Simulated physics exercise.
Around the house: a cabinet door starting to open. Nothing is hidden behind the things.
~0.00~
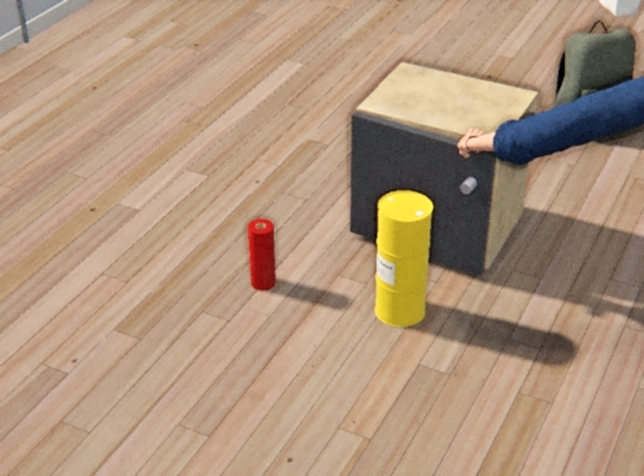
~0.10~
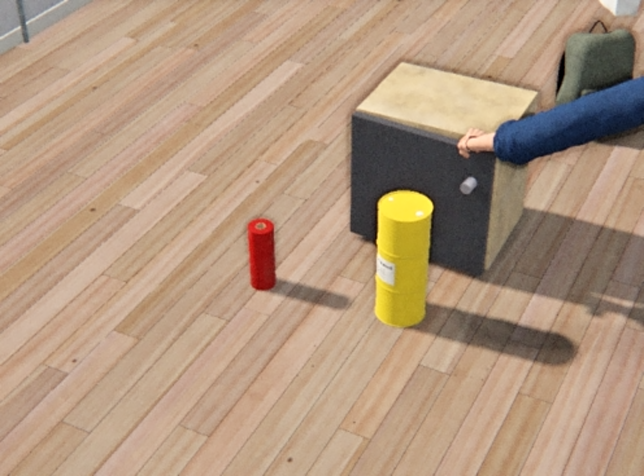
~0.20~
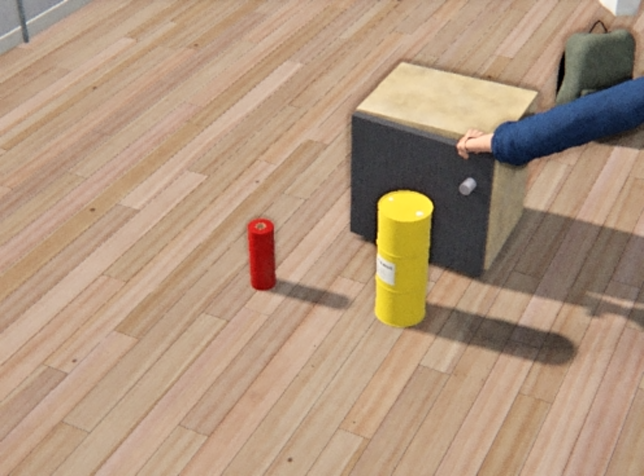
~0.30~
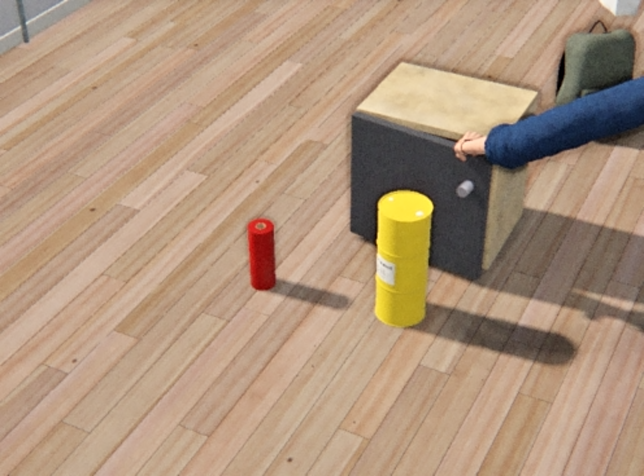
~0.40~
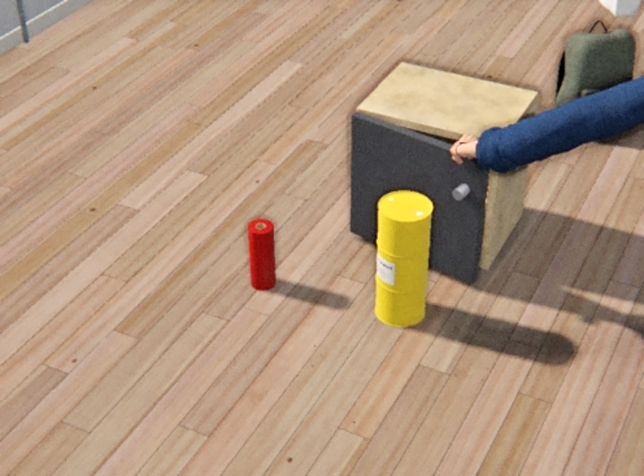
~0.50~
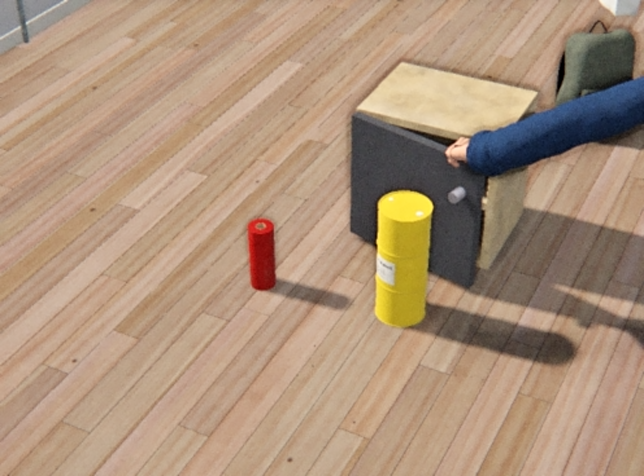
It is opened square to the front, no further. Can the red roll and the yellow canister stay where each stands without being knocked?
The red roll escapes contact, the yellow canister gets knocked.
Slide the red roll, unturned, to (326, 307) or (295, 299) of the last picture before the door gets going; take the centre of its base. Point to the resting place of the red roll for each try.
Resting at (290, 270) and (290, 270).
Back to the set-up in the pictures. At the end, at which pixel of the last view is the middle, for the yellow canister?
Near (254, 266).
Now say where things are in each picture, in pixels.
Door 4° open; red roll (262, 255); yellow canister (403, 260); door (416, 197), in the first picture.
Door 4° open; yellow canister (403, 260); door (416, 197), in the second picture.
Door 5° open; red roll (262, 255); door (415, 198), in the third picture.
Door 7° open; yellow canister (403, 260); door (413, 199), in the fourth picture.
Door 10° open; red roll (262, 255); door (411, 201), in the fifth picture.
Door 13° open; red roll (262, 255); yellow canister (403, 260); door (409, 203), in the sixth picture.
By 1.92 s, door 55° open; red roll at rest near (262, 255); yellow canister shifted about its own width near (348, 274).
When it is over (3.6 s), the red roll stays untouched, near (262, 255); the yellow canister gets shoved, near (254, 266).
